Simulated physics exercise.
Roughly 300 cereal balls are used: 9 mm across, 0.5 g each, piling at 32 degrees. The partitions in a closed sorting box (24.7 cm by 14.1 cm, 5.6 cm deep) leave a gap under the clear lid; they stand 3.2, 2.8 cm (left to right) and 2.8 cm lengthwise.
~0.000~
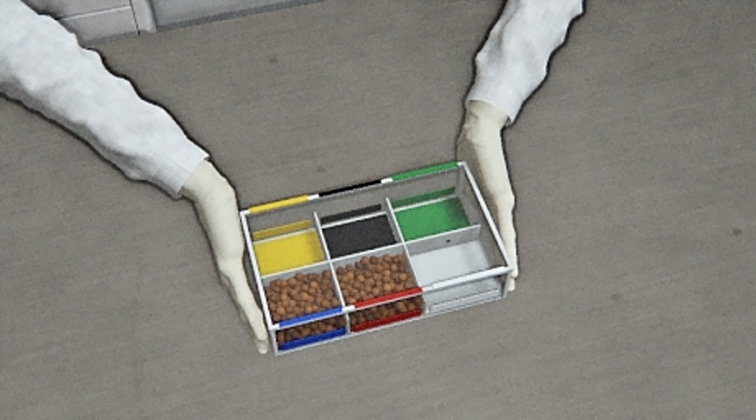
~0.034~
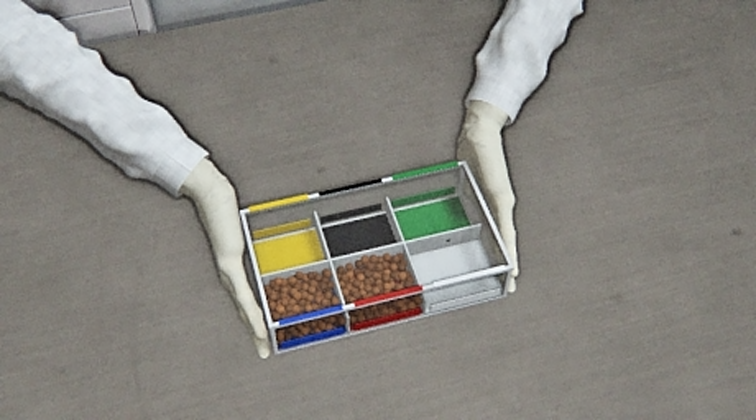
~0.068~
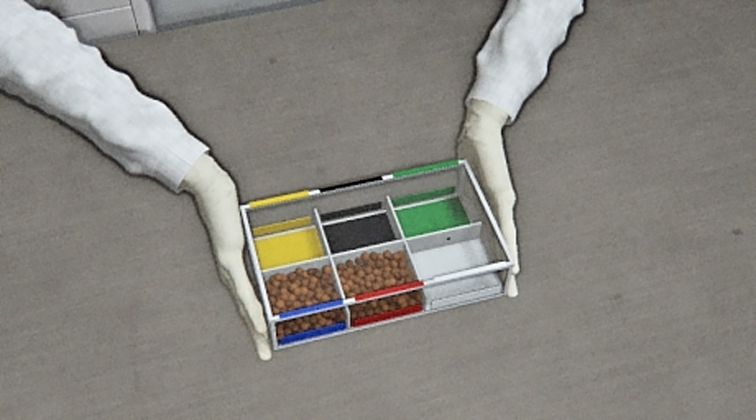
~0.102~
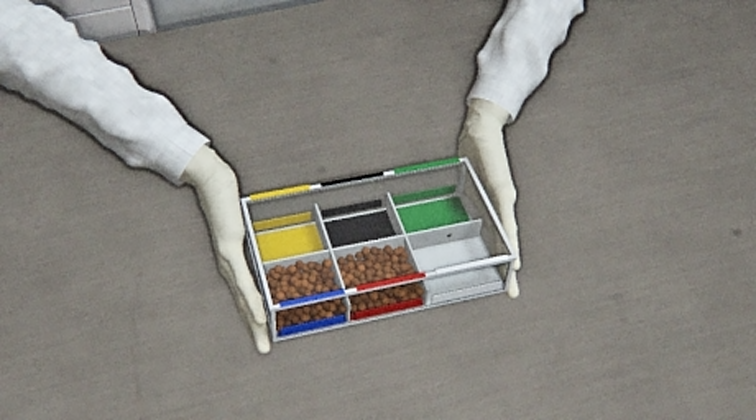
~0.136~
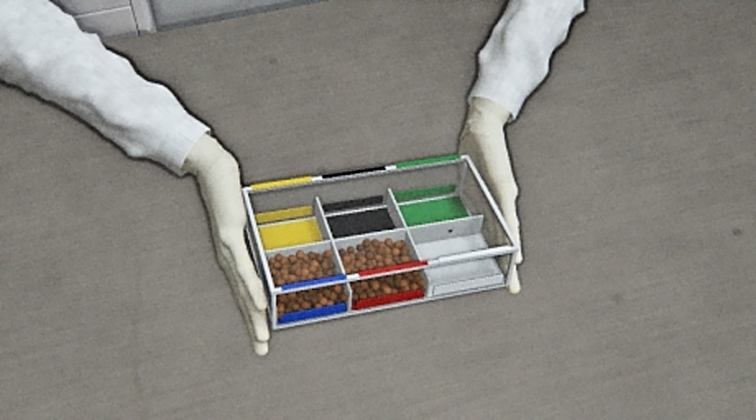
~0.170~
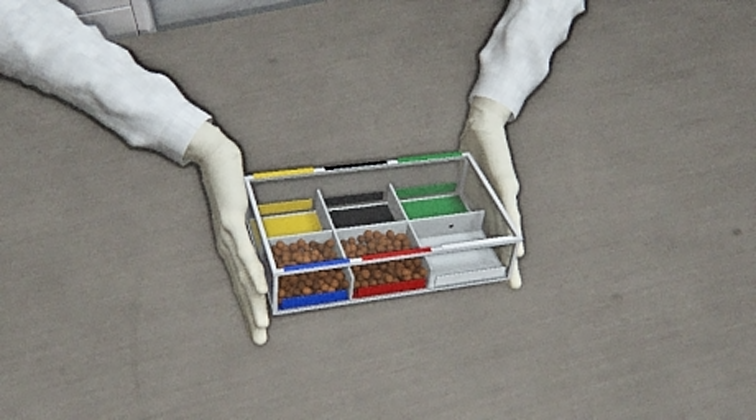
Clear-lidded box of six coloured compartments tilting slightly between two gloved hands, brown balls staying in the blue and red sections.
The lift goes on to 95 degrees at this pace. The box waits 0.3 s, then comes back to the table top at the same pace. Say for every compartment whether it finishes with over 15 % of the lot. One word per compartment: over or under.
Red under, blue under, green over, yellow under, white under, black over.
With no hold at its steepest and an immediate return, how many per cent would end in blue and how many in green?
You'd end up with blue at 5 per cent and green at 55 per cent.
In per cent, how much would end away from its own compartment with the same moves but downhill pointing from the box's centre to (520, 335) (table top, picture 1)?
That would be close to 55 per cent.
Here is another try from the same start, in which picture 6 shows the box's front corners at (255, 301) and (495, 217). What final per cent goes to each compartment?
Final shares: Red 5%, blue 20%, green 0%, yellow 65%, white 0%, black 10%.
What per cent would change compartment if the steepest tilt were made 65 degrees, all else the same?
That works out to close to 30 percent.
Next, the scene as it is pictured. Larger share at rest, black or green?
The green compartment.
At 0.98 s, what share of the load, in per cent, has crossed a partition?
Near 75 in a hundred.
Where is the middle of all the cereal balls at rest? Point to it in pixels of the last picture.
Estimated resting centre: Around (414, 219).
After 0.98 s, tilt 95 degrees; red 15 %, blue 10 %, green 40 %, yellow 10 %, black 30 %.
After 1.51 s, tilt 52 degrees; red 5 %, blue 5 %, green 60 %, black 30 %.
After 2.11 s, tilt 0 degrees; red 5 %, blue 5 %, green 60 %, black 25 %.
At rest (2.8 s), red 5 %, blue 5 %, green 60 %, yellow 0 %, white 0 %, black 25 %.
